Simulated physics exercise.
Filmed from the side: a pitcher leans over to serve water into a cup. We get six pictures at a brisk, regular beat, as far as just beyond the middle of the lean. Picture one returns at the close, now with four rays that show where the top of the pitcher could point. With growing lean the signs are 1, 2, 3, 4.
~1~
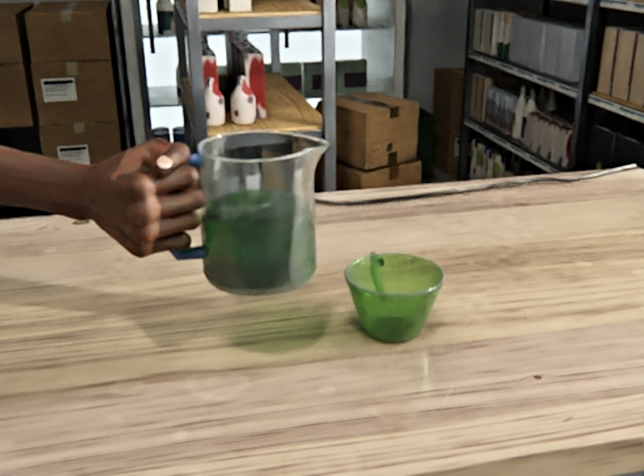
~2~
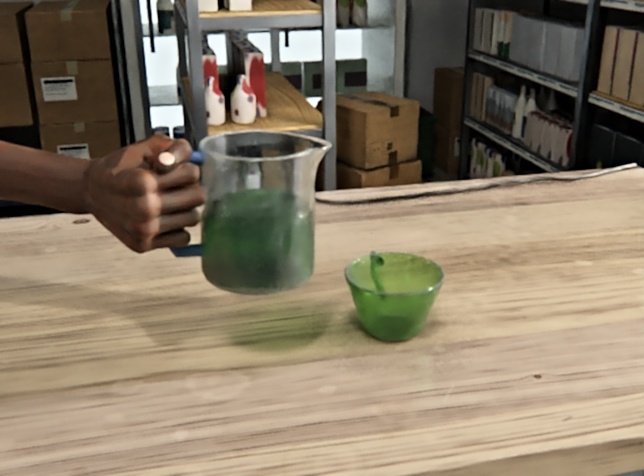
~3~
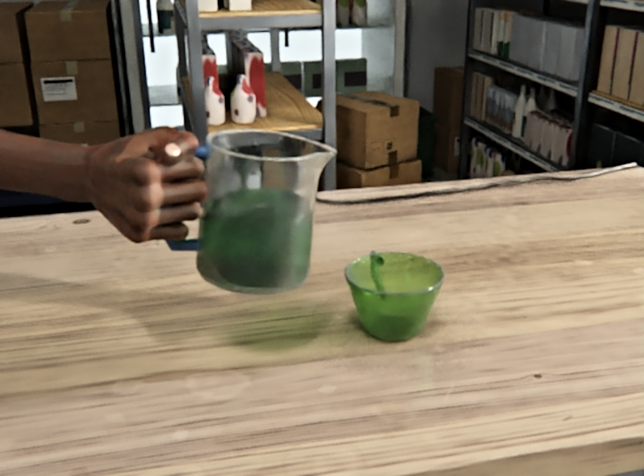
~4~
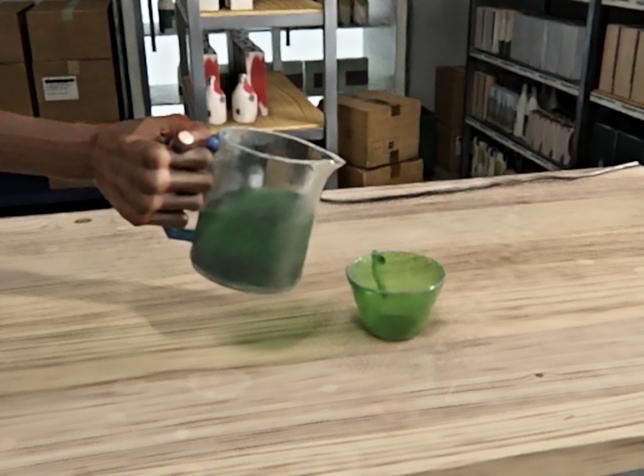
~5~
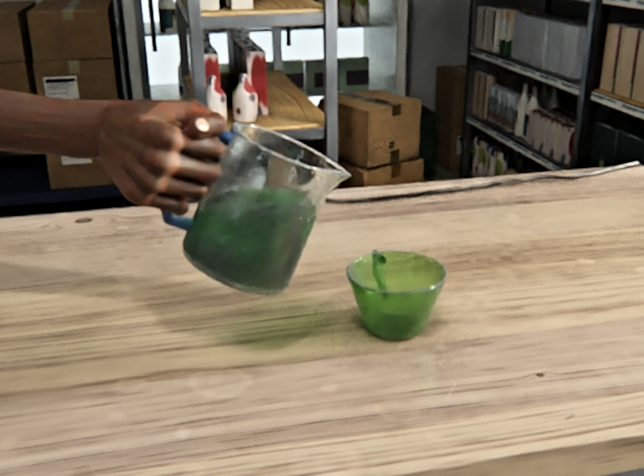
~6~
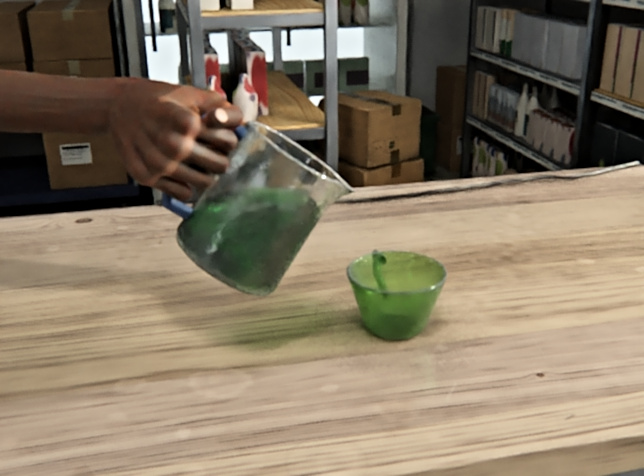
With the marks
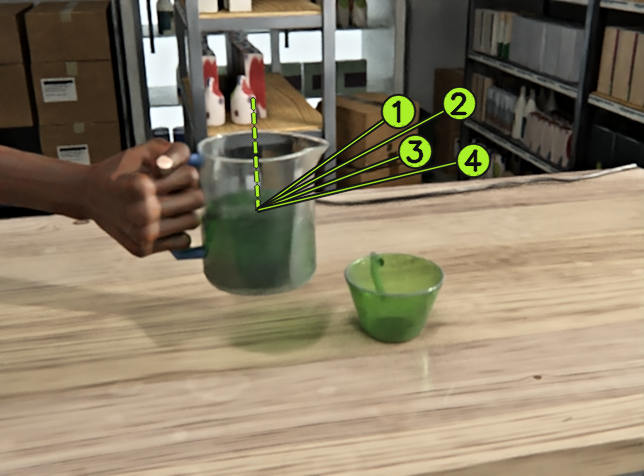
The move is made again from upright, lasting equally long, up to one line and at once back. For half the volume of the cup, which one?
The best tilt is 2.
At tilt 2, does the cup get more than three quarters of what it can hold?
No, it does not.
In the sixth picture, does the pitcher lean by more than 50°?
No, it does not.
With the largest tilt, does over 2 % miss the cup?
Yes, it does.
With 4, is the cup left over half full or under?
Over half.
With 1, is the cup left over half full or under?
Under.
In lime, 1 at (383, 120); 2 at (443, 111); 3 at (399, 156); 4 at (456, 162).
With 1, the cup ends with about 23 % of what it can hold.
With 2, the cup ends with about 51 % of what it can hold.
With 3, the cup ends with about 66 % of what it can hold; 10 % of the water is spilt.
With 4, the cup ends with about 80 % of what it can hold; 19 % of the water is spilt.
